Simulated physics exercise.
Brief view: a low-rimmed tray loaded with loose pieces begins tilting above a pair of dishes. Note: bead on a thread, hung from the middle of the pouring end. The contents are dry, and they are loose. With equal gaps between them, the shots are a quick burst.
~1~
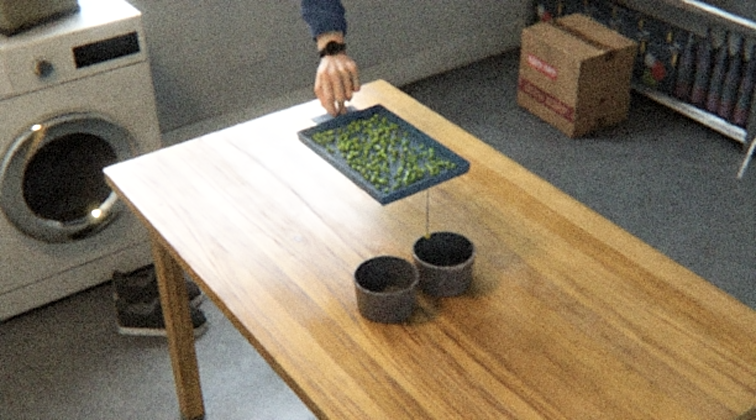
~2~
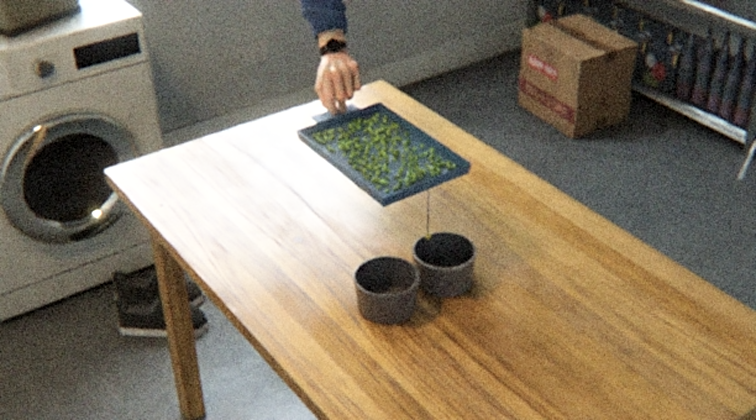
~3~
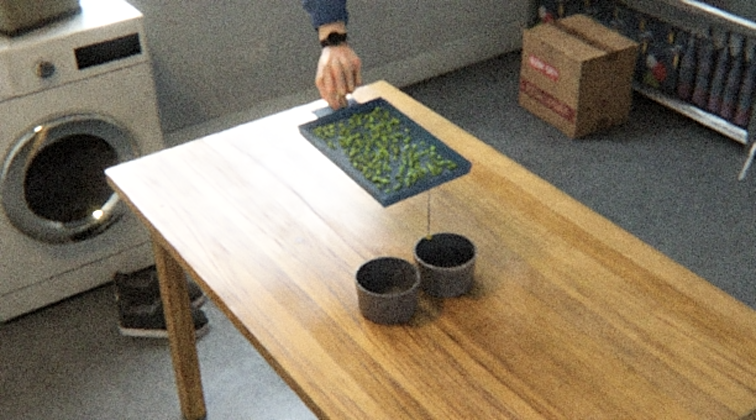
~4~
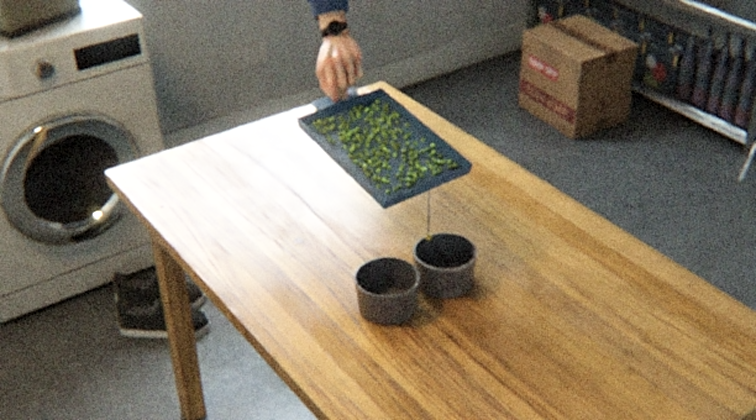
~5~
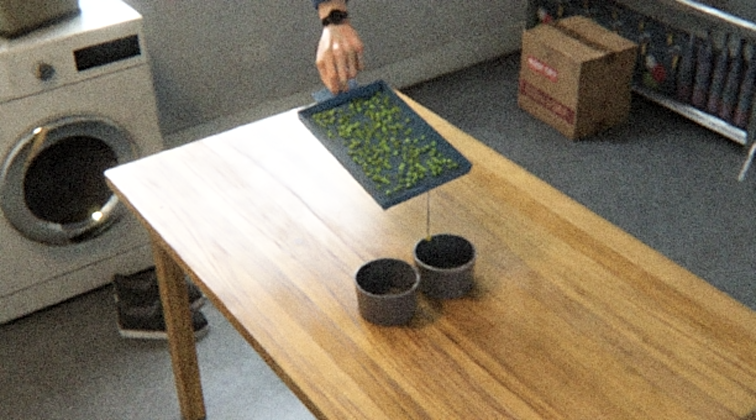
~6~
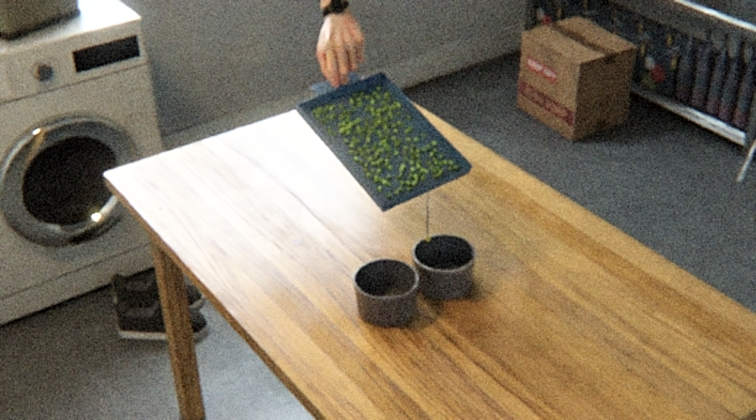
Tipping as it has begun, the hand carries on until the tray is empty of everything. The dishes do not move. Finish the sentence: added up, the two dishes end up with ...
... over half of it.
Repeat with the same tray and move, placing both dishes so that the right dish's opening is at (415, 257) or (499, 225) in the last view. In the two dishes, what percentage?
Close to 60 in a hundred, then close to 20 in a hundred.
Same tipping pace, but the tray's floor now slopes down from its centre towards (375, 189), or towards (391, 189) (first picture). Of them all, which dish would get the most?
The first try goes to the one on the left and the second to the one on the left.
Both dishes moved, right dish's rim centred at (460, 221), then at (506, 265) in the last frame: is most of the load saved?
Shy of half, then shy of half.
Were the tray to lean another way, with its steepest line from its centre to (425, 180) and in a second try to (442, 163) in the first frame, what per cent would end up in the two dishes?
Somewhere close to 50 % the first time, 10 % the second.
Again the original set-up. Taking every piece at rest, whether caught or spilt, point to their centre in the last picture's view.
About (399, 302).
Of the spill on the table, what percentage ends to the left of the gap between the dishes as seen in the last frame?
About 20 percent.
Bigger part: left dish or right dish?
More ends in the left one.
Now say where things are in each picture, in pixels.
The first frame shows corners of the pouring end at (383, 196) and (469, 162), level; middle of the load at (382, 152), dried peas; left dish at (405, 303); right dish at (463, 276); bead on its thread at (427, 236).
The second frame shows corners of the pouring end at (384, 197) and (469, 163), level; middle of the load at (383, 152).
The third frame shows corners of the pouring end at (385, 198) and (470, 163), tipped barely, lowest at the left corner; middle of the load at (383, 149).
The fourth frame shows corners of the pouring end at (385, 200) and (471, 164), tipped a little, lowest at the left corner; middle of the load at (383, 146).
The fifth frame shows corners of the pouring end at (385, 202) and (471, 164), tipped a little, lowest at the left corner; middle of the load at (384, 142).
The sixth frame shows corners of the pouring end at (384, 204) and (470, 165), tipped clearly, lowest at the left corner; middle of the load at (384, 141), about half on the move; left dish at (405, 306); right dish at (463, 280).
Soon after the last picture, tray tipped steeply; nearly all on the tray; a stray few in the left dish; a stray few outside both; a stray few in the air.
A little later, tray tipped past a quarter turn; about a third on the tray; about a quarter in the left dish; a small part in the right dish; a small part outside both; about a quarter in the air.
Later still, tray tipped past a quarter turn; about half in the left dish; about a third in the right dish; a small part outside both.
At rest, tray tipped past a quarter turn; about half in the left dish; about a third in the right dish; a small part outside both.
